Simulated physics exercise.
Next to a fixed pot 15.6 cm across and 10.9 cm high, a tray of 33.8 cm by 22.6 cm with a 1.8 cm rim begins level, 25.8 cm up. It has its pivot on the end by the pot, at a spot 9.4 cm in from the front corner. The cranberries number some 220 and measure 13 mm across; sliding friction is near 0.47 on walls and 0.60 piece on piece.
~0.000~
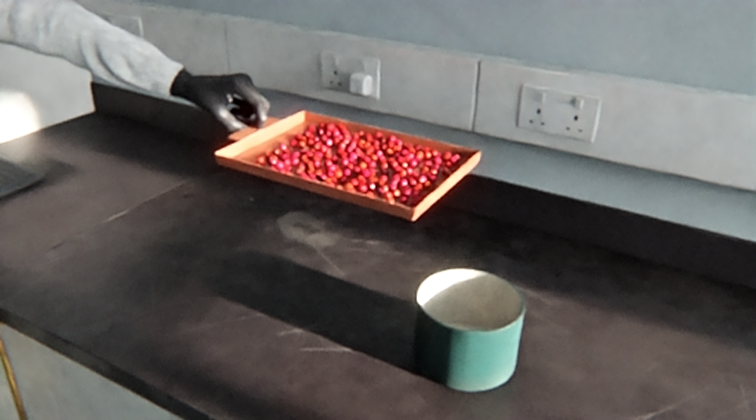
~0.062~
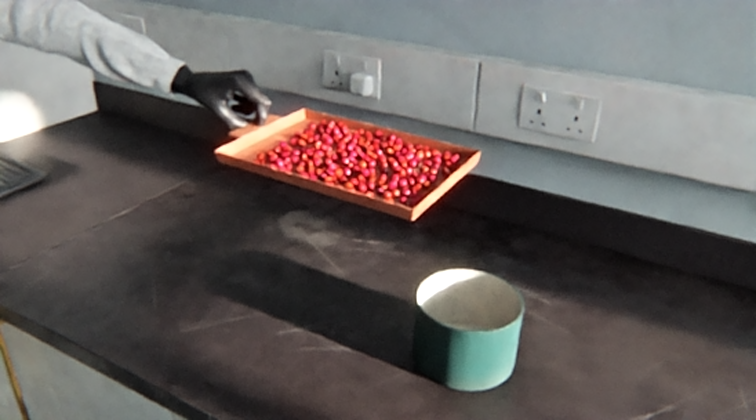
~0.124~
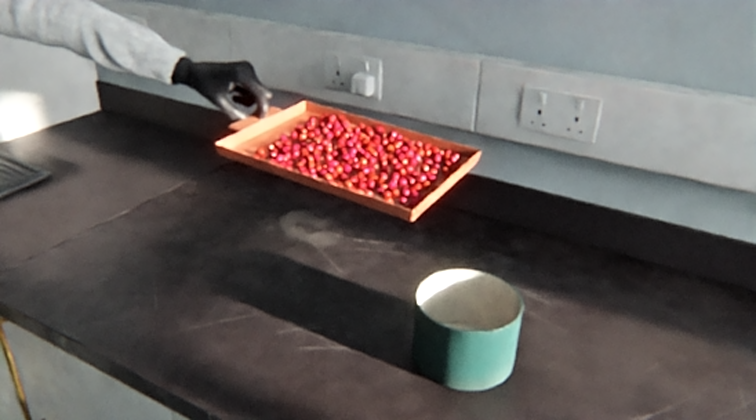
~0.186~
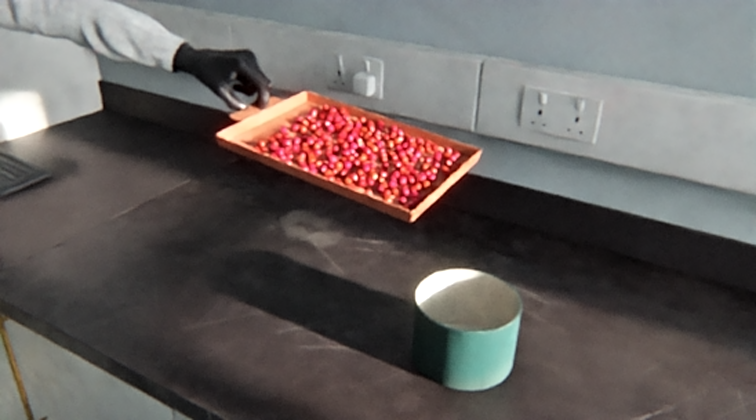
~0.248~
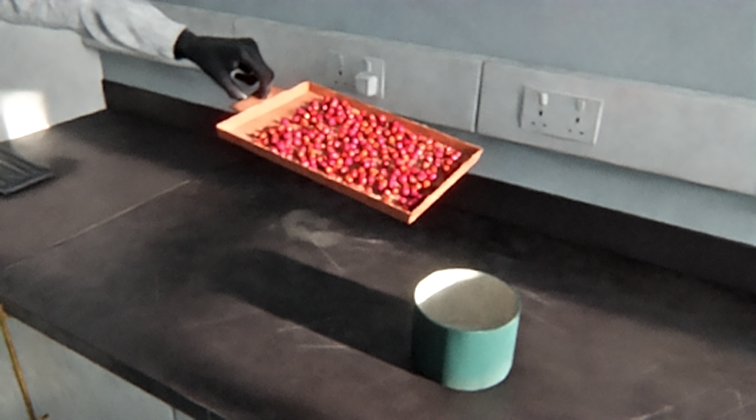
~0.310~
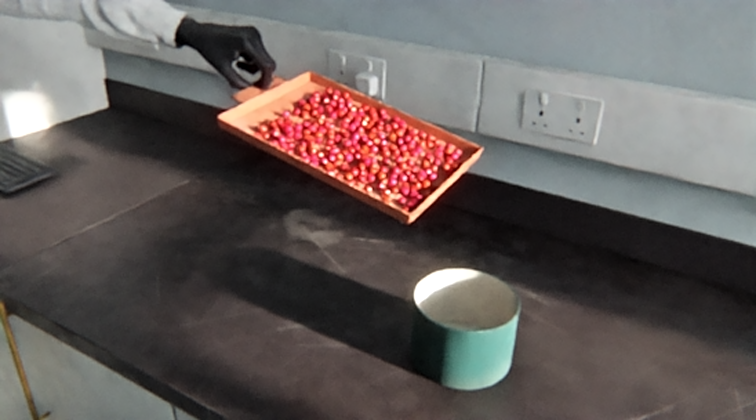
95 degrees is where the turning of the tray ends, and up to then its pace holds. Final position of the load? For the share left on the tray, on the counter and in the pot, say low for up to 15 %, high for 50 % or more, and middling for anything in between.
Tray - low, counter - middling, pot - high.
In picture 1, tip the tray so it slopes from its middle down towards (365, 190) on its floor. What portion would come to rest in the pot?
The share would be about 20 percent.
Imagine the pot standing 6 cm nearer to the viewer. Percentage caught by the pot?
It would come to roughly 80 percent.
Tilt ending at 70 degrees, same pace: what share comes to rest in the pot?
Around 0 per cent, then.
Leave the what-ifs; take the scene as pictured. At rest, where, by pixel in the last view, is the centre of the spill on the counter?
(414, 392).
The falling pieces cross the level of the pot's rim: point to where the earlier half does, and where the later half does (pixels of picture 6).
The first half passes near (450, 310) and the second half near (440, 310).
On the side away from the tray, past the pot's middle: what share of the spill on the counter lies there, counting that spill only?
Around 40 per cent, give or take.
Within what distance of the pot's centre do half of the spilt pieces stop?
Roughly 16 cm from the centre.
Then, at 1.11 s, tilt 51 degrees; the tray holds 100 %, the pot 0 %.
After 1.64 s, tilt 77 degrees; the tray holds 100 %, the pot 0 %.
After 2.23 s, tilt 95 degrees; the tray holds 10 %, the pot 20 %.
In the end, at 3.5 s, tray 0 %, counter 35 %, pot 65 %.
